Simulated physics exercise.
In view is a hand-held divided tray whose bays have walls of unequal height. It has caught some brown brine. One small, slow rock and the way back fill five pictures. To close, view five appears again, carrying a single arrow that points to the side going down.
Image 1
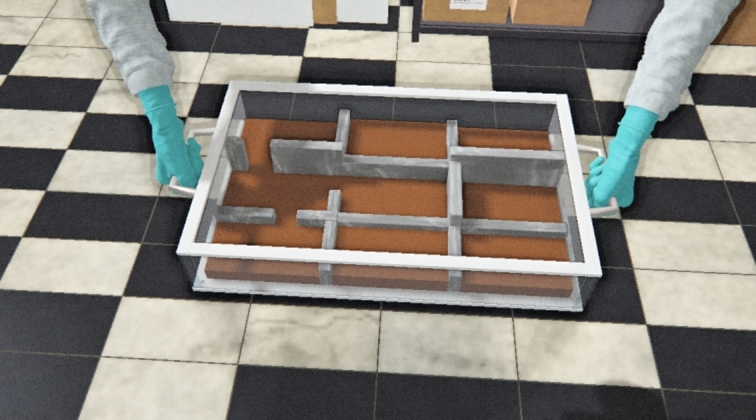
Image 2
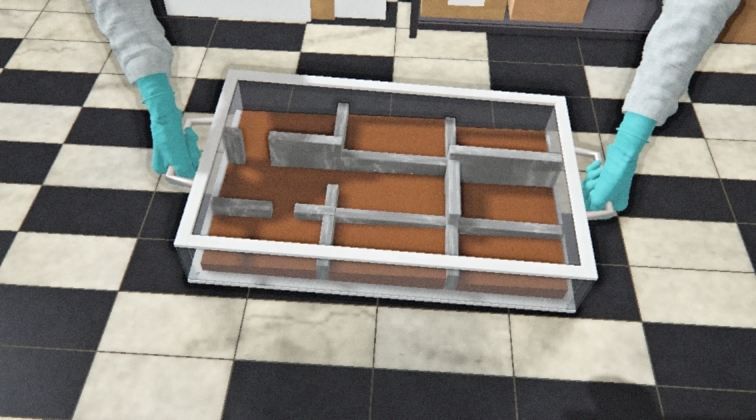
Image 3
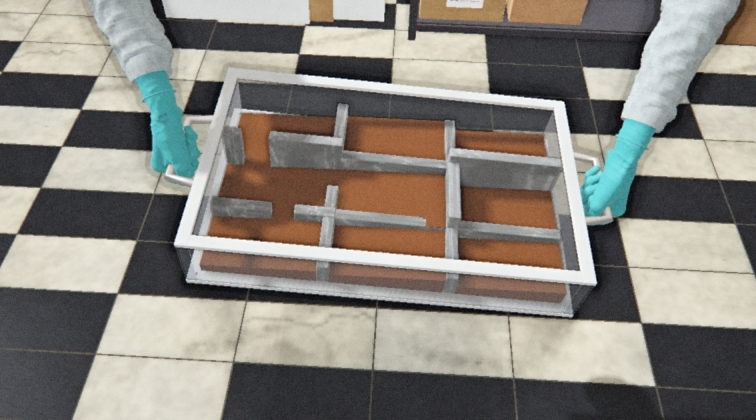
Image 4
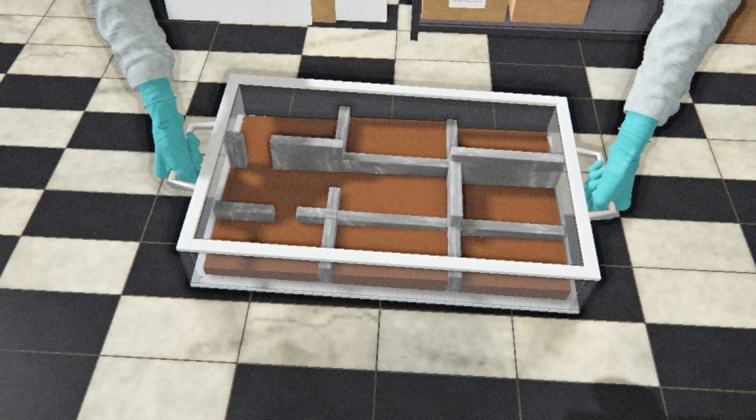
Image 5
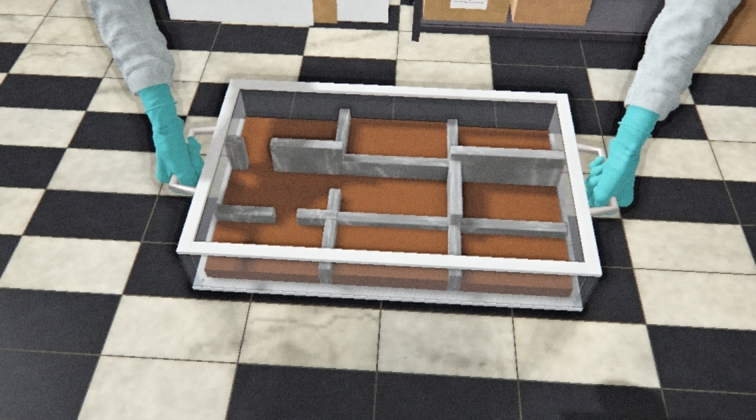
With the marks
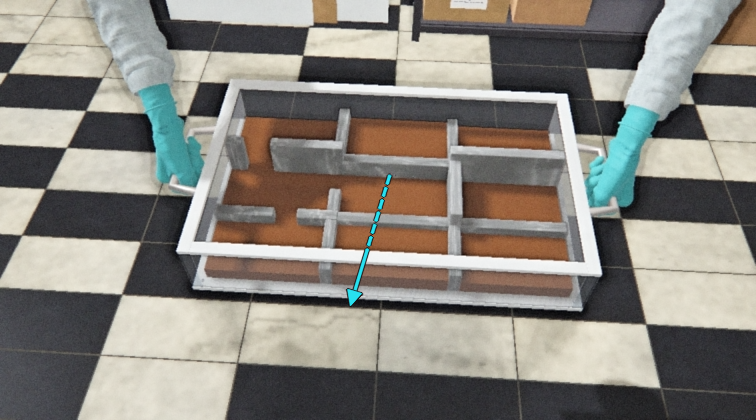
Gloved hands tilting a divided tray of brown liquid slightly right, some running over a low inner wall, then levelling it again.
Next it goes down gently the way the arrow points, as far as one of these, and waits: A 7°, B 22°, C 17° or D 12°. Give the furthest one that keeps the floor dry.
B is the one.
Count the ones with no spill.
All of the four.
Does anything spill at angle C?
No, that is safe.
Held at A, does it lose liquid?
No, that is safe.
The tray is level; deepest in the back middle bay, at (397, 145), shallowest in the centre right.
Tipped about 3° down to the right; no wall is crossed.
Tipped about 4° down to the right; liquid runs over the wall between the front middle and central bays.
Tipped about 2° down to the right; no wall is crossed.
The tray is level; deepest in the back middle bay, at (397, 144), shallowest in the centre right.
The arrow ends at (351, 300).
With A, nothing spills; the back middle bay holds the most.
With B, nothing spills; the front left bay holds the most.
With C, nothing spills; the front left bay holds the most.
With D, nothing spills; the front left bay holds the most.
